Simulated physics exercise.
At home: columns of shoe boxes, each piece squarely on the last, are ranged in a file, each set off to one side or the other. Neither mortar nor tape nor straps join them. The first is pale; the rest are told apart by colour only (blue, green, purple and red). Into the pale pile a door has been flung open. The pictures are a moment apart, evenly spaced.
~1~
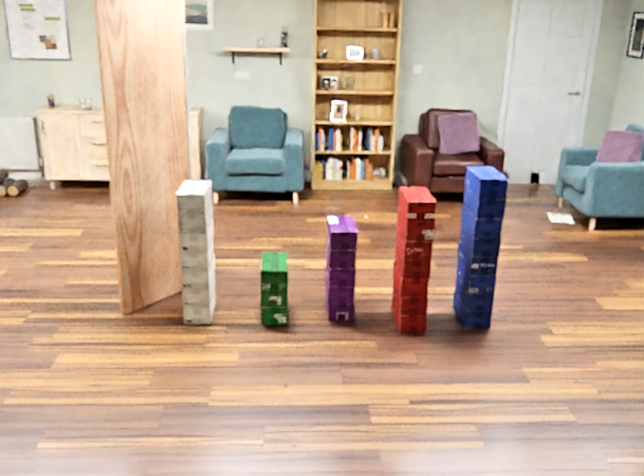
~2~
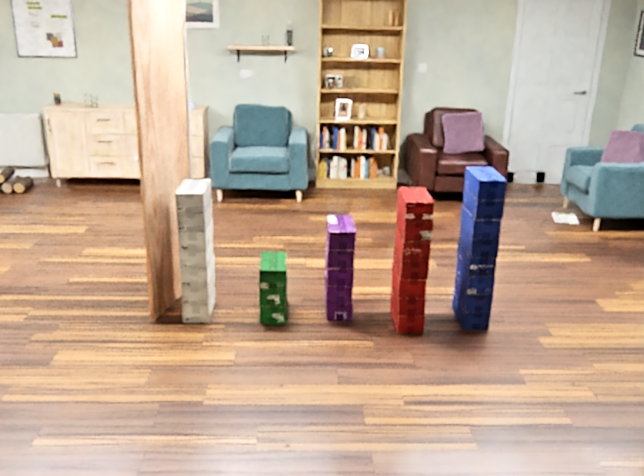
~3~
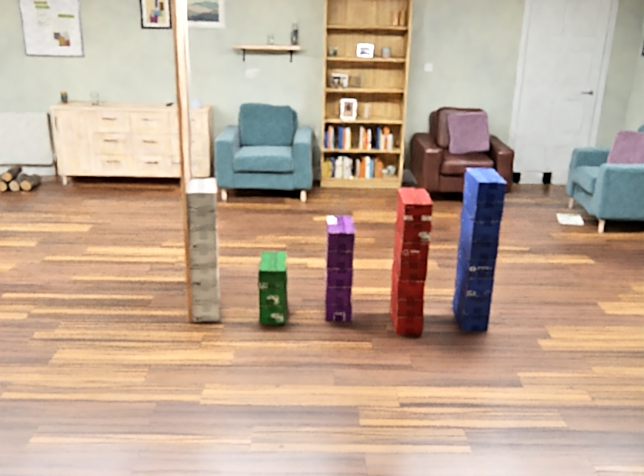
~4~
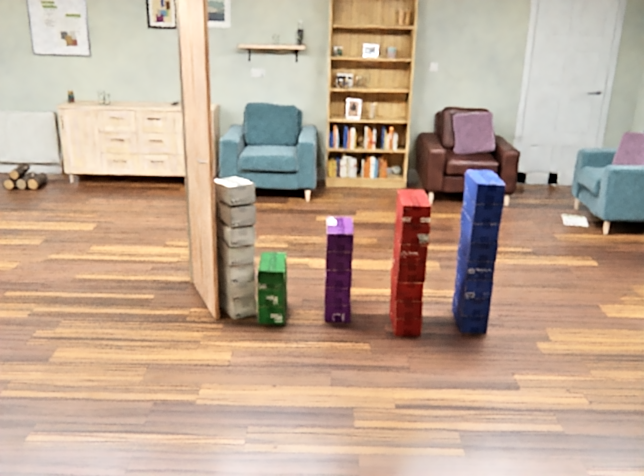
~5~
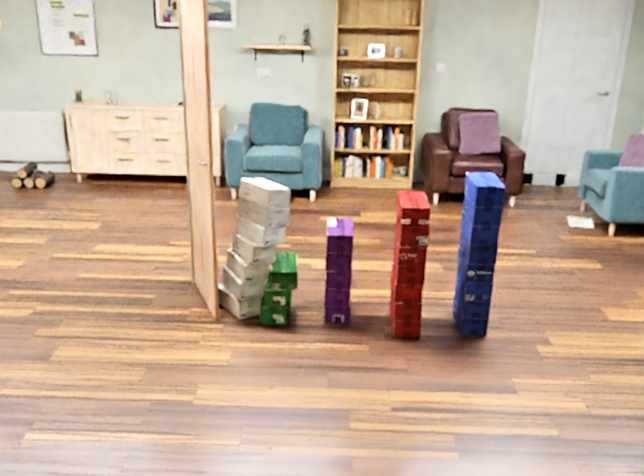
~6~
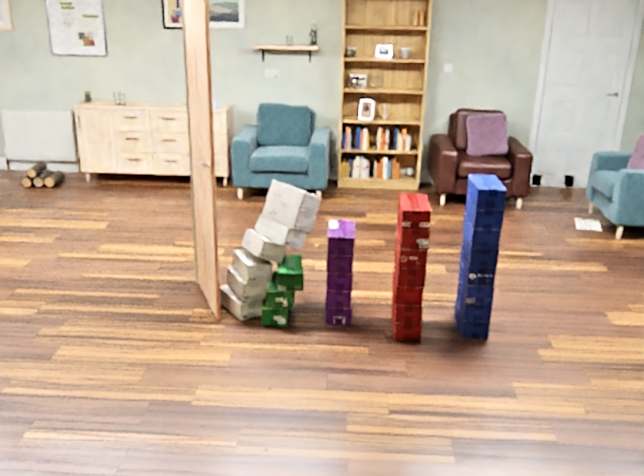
A wooden door swung into the pale stack of boxes, shoving it to the right until its upper boxes leaned over and pushed the short green stack askew, while the purple, red and blue stacks stayed standing.
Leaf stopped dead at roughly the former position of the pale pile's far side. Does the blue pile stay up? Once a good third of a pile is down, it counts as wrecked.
Yes, it stays up.
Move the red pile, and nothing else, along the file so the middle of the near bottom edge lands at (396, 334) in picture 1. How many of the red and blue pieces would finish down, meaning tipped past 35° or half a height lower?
Red 0, blue 0.
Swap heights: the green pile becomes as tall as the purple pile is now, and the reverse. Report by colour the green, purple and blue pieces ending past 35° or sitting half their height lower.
The tally reads green 4, then purple 0, then blue 0.
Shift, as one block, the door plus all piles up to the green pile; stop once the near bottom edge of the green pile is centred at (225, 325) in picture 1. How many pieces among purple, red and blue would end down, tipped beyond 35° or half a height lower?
Purple: 0; red: 0; blue: 0.
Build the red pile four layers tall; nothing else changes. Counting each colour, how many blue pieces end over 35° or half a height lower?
Blue count: 0.
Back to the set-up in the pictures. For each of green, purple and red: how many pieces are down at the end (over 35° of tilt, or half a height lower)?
Per-colour tally: Green = 1; purple = 0; red = 0.
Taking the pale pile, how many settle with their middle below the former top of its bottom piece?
Total: 4.
Soon, 4 of the pale pile down; none of the 8 blue boxes down (0 of 23 in all colours); top blue box unmoved; top green box tipped a little.
A while on, 4 of the pale pile down; none of the 8 blue boxes down (1 of 23 in all colours); top blue box unmoved; top green box on its side.
Finally, 4 of the pale pile down; none of the 8 blue boxes down (1 of 23 in all colours); top blue box unmoved; top green box on its side. Seen by the last camera, middles, top blue box near (486, 192), top green box near (311, 304).
